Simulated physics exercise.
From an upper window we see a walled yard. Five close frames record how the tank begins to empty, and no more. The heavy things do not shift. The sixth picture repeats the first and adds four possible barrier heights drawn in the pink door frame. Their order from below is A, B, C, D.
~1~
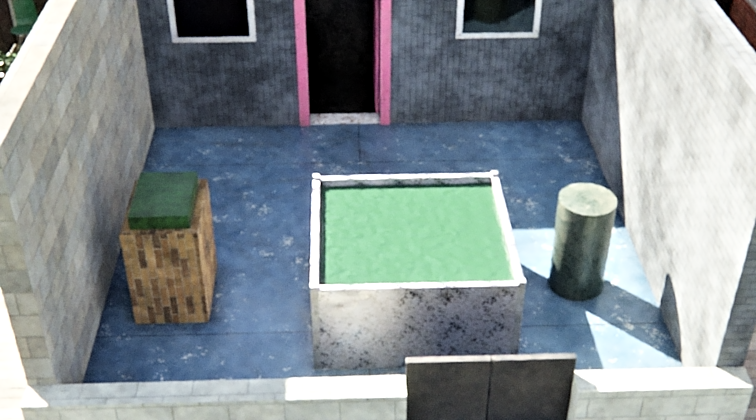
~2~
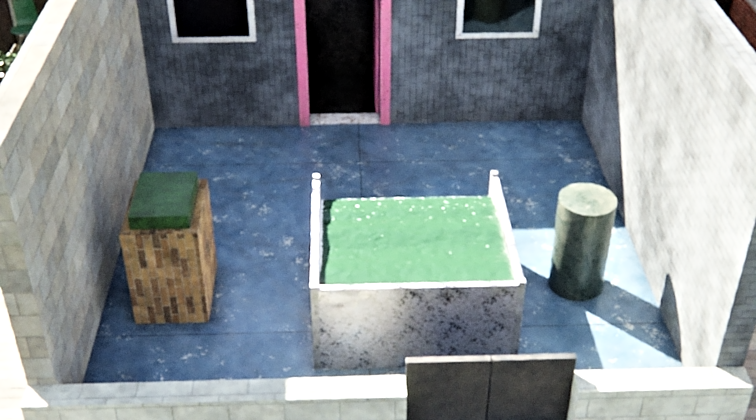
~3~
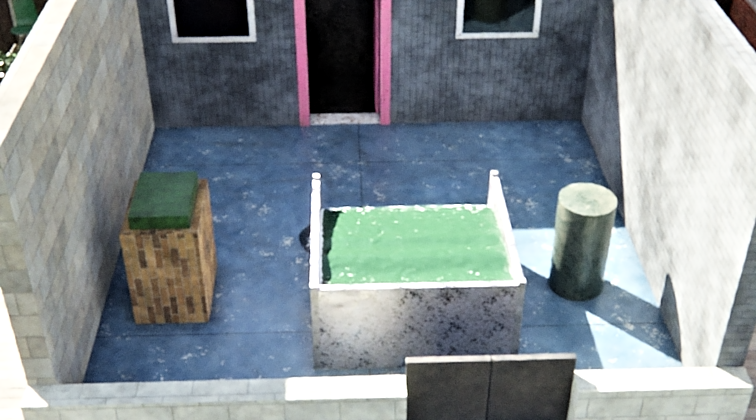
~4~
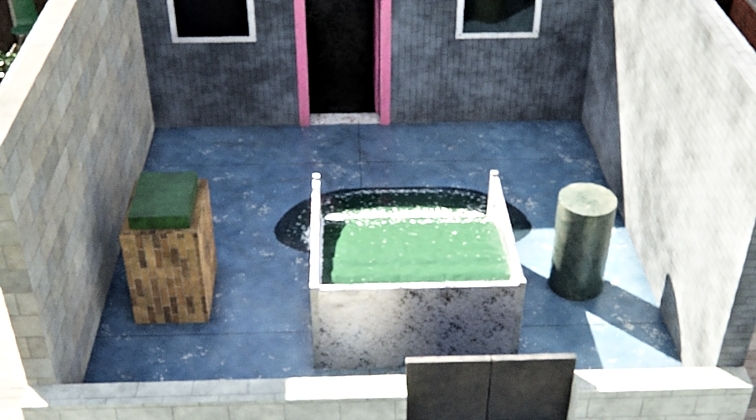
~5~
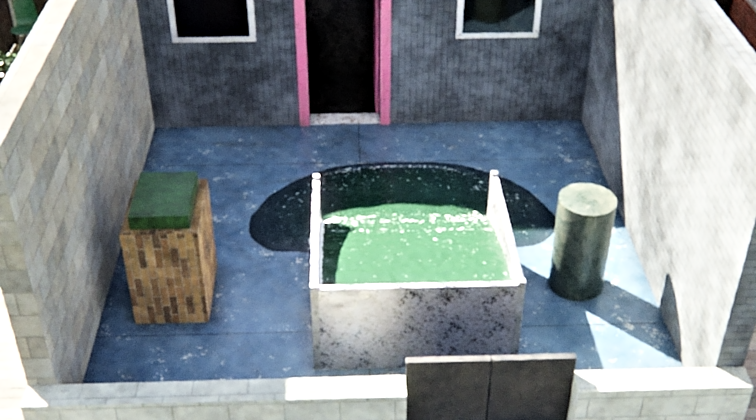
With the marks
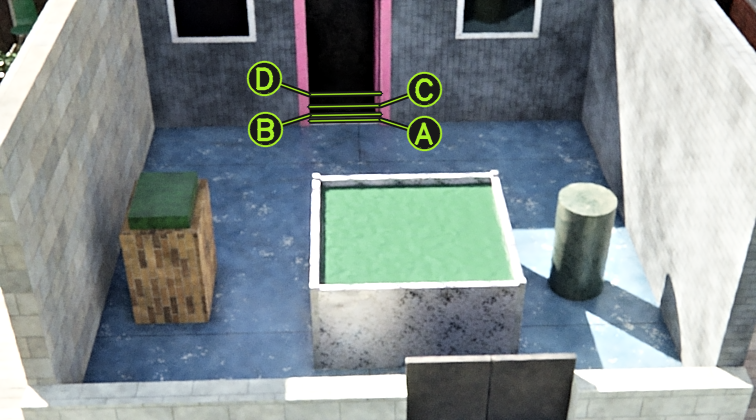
A square, pale-walled tank of green water stands in a blue-floored walled yard, seen from high above. A brown block with a green top stands to the left, a grey-green cylinder to the right, a pink doorway behind and a dark shut gate in front. The tank's back side disappears, the green surface sinks and ripples, and dark water spreads across the floor behind it and to both sides, while the view stays still.
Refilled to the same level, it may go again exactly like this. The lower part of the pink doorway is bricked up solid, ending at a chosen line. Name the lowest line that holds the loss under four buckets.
Take D.
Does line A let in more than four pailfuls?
Yes, it does.
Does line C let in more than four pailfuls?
Yes, that goes wrong.
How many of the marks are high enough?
One of the four.
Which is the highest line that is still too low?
Line C.
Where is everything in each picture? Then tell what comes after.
In the first frame, water in the tank at rest, its middle at (411, 234); foot of the pink doorway at (345, 124); shut gate at (490, 369).
In the second frame, water covers 2 % of the ground, its front hidden from here.
In the third frame, water covers 5 % of the ground, its front hidden from here.
In the fourth frame, water covers 11 % of the ground, its front hidden from here.
In the fifth frame, front seen at (496, 179), 19 % of the ground wet.
On the marked copy, A at (345, 120); B at (345, 114); C at (345, 106); D at (344, 94); from the bottom up A, B, C, D.
If A is chosen, dozens of bucketfuls pour in.
If B is chosen, dozens of bucketfuls pour in.
If C is chosen, about 11 bucketfuls get in.
If D is chosen, a splash gets over, under a bucket.
